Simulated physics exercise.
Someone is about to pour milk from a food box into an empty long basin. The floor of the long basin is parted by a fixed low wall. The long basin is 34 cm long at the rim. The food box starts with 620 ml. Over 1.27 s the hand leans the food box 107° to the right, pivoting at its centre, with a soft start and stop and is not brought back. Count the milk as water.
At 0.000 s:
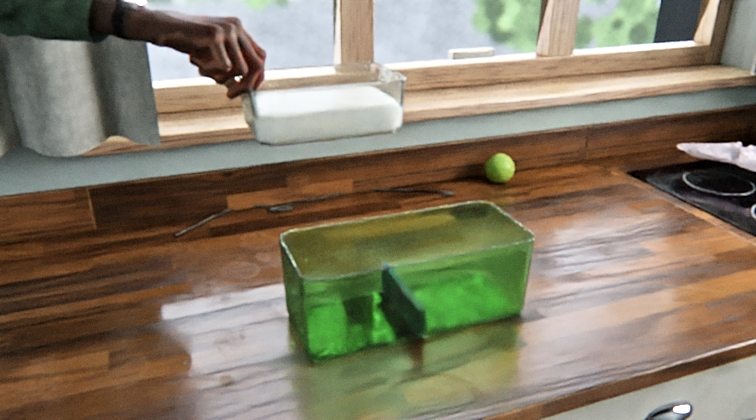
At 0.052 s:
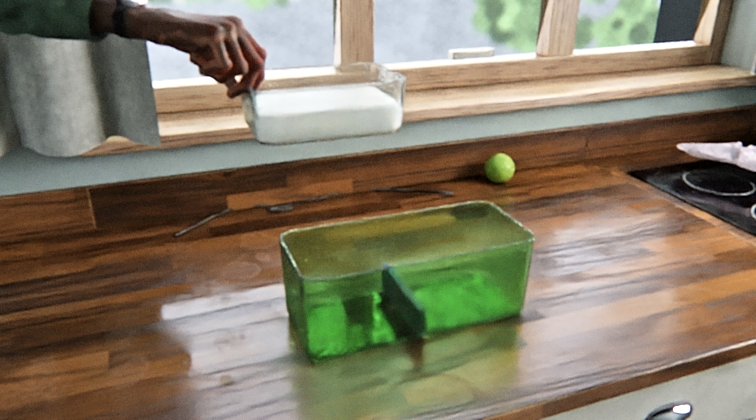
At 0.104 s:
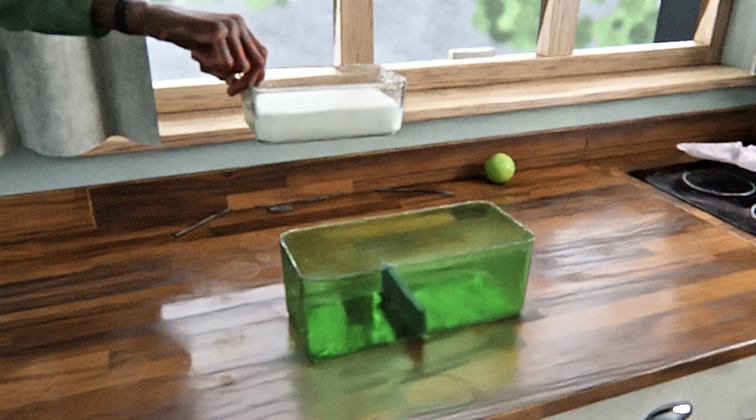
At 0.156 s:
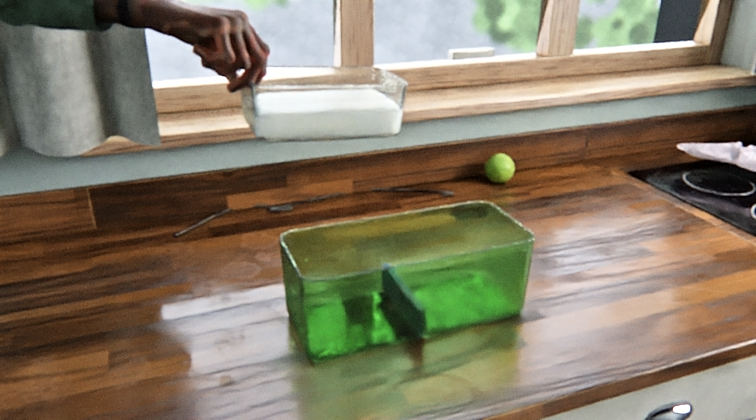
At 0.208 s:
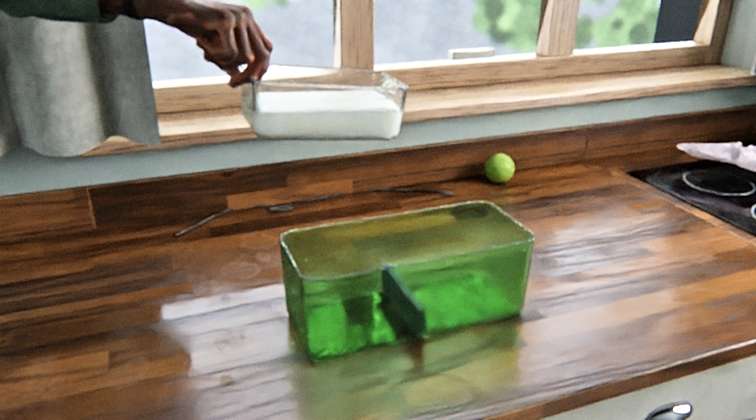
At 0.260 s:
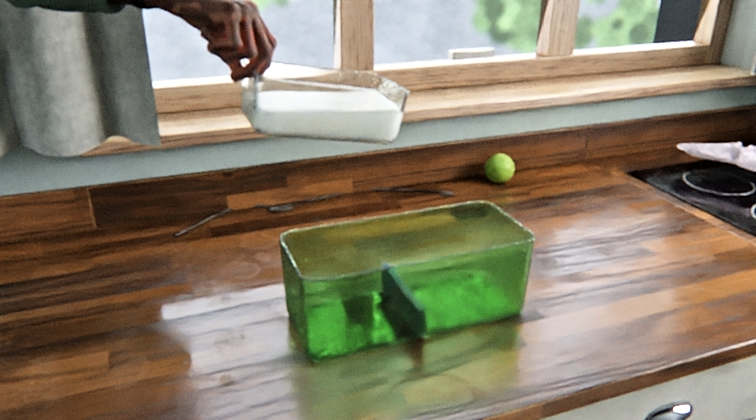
To begin with, a hand holds a clear food box of milk level above a green, see-through long basin on a wooden counter, near a small green ball-like fruit. The hand then slowly leans the box slightly to the right, its right side dipping a little, while the basin stays still.
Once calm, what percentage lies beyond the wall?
About 64 per cent.
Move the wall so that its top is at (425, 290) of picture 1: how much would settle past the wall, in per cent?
In that case some 55 per cent.
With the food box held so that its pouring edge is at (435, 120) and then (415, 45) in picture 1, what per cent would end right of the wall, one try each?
In turn about 90 and 80 per cent.
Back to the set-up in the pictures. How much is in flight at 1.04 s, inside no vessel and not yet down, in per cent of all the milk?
Some 14 per cent.
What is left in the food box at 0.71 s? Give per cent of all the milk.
Near 40 in a hundred.
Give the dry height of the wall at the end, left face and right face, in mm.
Some 36 mm on the left and 30 mm on the right.
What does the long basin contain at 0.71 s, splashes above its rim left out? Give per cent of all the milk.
Some 12 per cent.
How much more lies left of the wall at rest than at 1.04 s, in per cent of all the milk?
Near 18 in a hundred.
After 0.71 s the tilt is 64° and 40 per cent is still to pour, 0 is left of the wall and 11 right of it.
After 1.04 s the tilt is 99° and 7 per cent is still to pour, 13 is left of the wall and 64 right of it.
After 1.39 s the tilt is 107° and 0 per cent is still to pour, 31 is left of the wall and 64 right of it.
After 1.77 s the tilt is 107° and 0 per cent is still to pour, 31 is left of the wall and 64 right of it.
In the end 31 per cent lies left of the wall, 64 right of it and 5 outside.
